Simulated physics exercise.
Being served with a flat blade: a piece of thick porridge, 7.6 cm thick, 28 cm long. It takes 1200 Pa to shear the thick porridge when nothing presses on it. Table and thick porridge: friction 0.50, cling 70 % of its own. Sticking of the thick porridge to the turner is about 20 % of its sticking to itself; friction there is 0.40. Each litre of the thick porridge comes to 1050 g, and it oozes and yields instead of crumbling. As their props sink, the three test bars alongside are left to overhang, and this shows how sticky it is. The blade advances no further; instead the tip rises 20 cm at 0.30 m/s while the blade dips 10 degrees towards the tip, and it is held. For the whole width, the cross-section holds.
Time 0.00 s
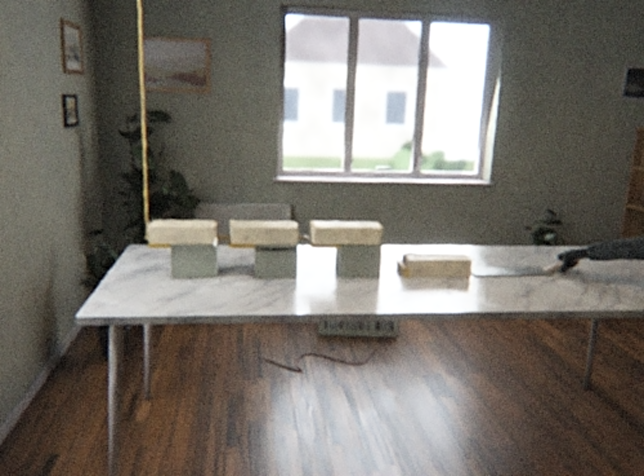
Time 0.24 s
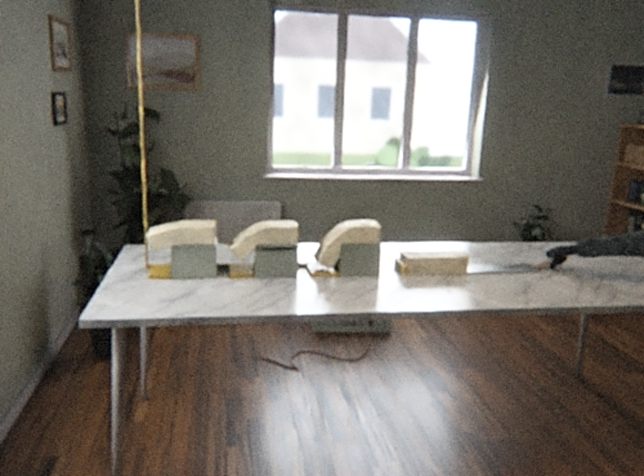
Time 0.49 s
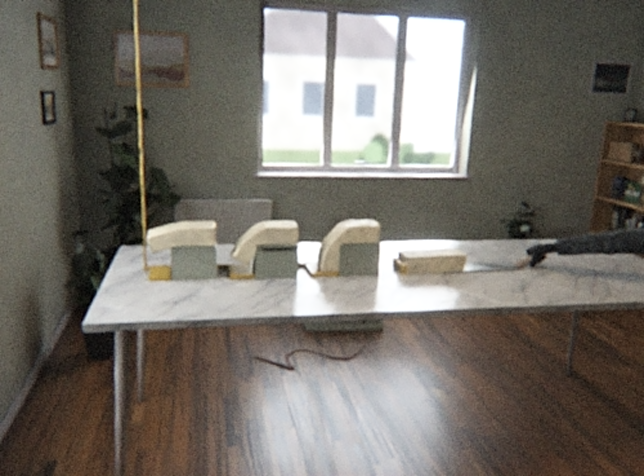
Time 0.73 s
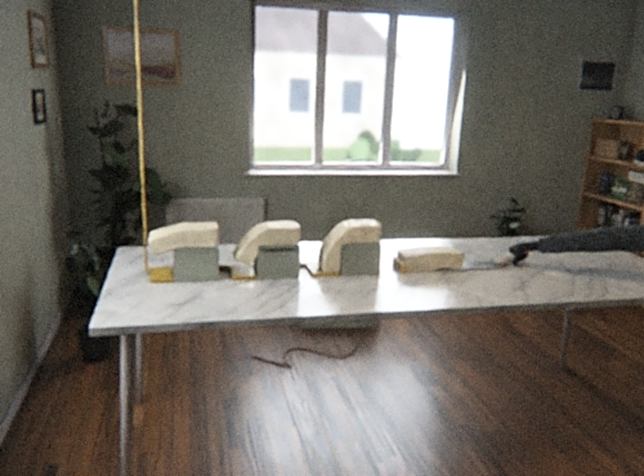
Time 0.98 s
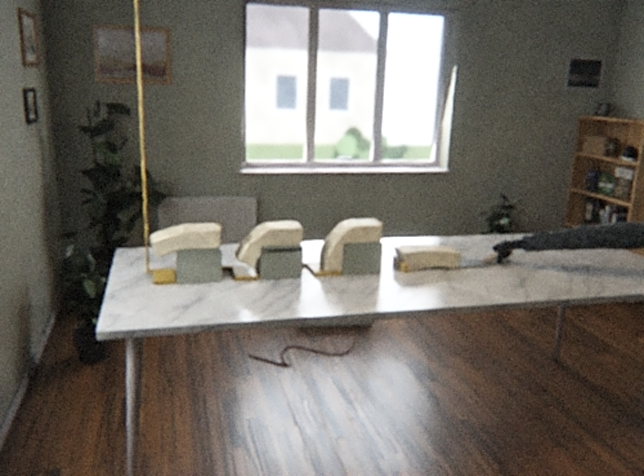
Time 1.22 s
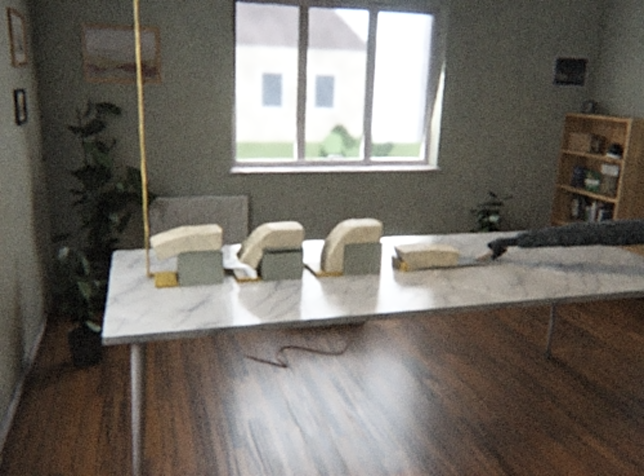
The footage shows a dark-sleeved arm sliding a flat blade leftward along a marble-patterned table toward a low pale slab, while three pale bars on grey blocks quickly droop at their left ends as the view gradually shifts.
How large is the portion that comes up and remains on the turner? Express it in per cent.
91 per cent, roughly.
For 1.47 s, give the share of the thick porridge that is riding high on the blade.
Near 35 %.
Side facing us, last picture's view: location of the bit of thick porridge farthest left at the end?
It shows up near (405, 228) in the last picture.
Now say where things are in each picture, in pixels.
Handle end of the blade at (553, 276), not yet moved; crest of the thick porridge at (429, 260); drop of the bar ends 0, 0, 0 (left to right), in the first frame.
Handle end of the blade at (542, 272), moved 2.8 cm; crest of the thick porridge at (467, 257); drop of the bar ends 2.7 cm, 7.4 cm, 12 cm (left to right), in the second frame.
Handle end of the blade at (522, 270), moved 10 cm; crest of the thick porridge at (450, 255); drop of the bar ends 2.9 cm, 9.5 cm, 14 cm (left to right), in the third frame.
Handle end of the blade at (505, 268), moved 17 cm; crest of the thick porridge at (442, 253); drop of the bar ends 3.1 cm, 9.7 cm, 14 cm (left to right), in the fourth frame.
Handle end of the blade at (489, 267), moved 25 cm; crest of the thick porridge at (424, 251); drop of the bar ends 3.2 cm, 9.7 cm, 14 cm (left to right), in the fifth frame.
Handle end of the blade at (485, 264), moved 26 cm; crest of the thick porridge at (419, 250); drop of the bar ends 3.2 cm, 9.7 cm, 14 cm (left to right), in the sixth frame.
After 1.47 s, the tip is 7.9 cm up.
After 1.76 s, the tip is 17 cm up.
After 2.05 s, the tip is 20 cm up and 91 % is riding high on the blade.
After 2.35 s, the tip is 20 cm up and 91 % is riding high on the blade.
After 2.50 s, the tip is 20 cm up and 91 % is riding high on the blade.
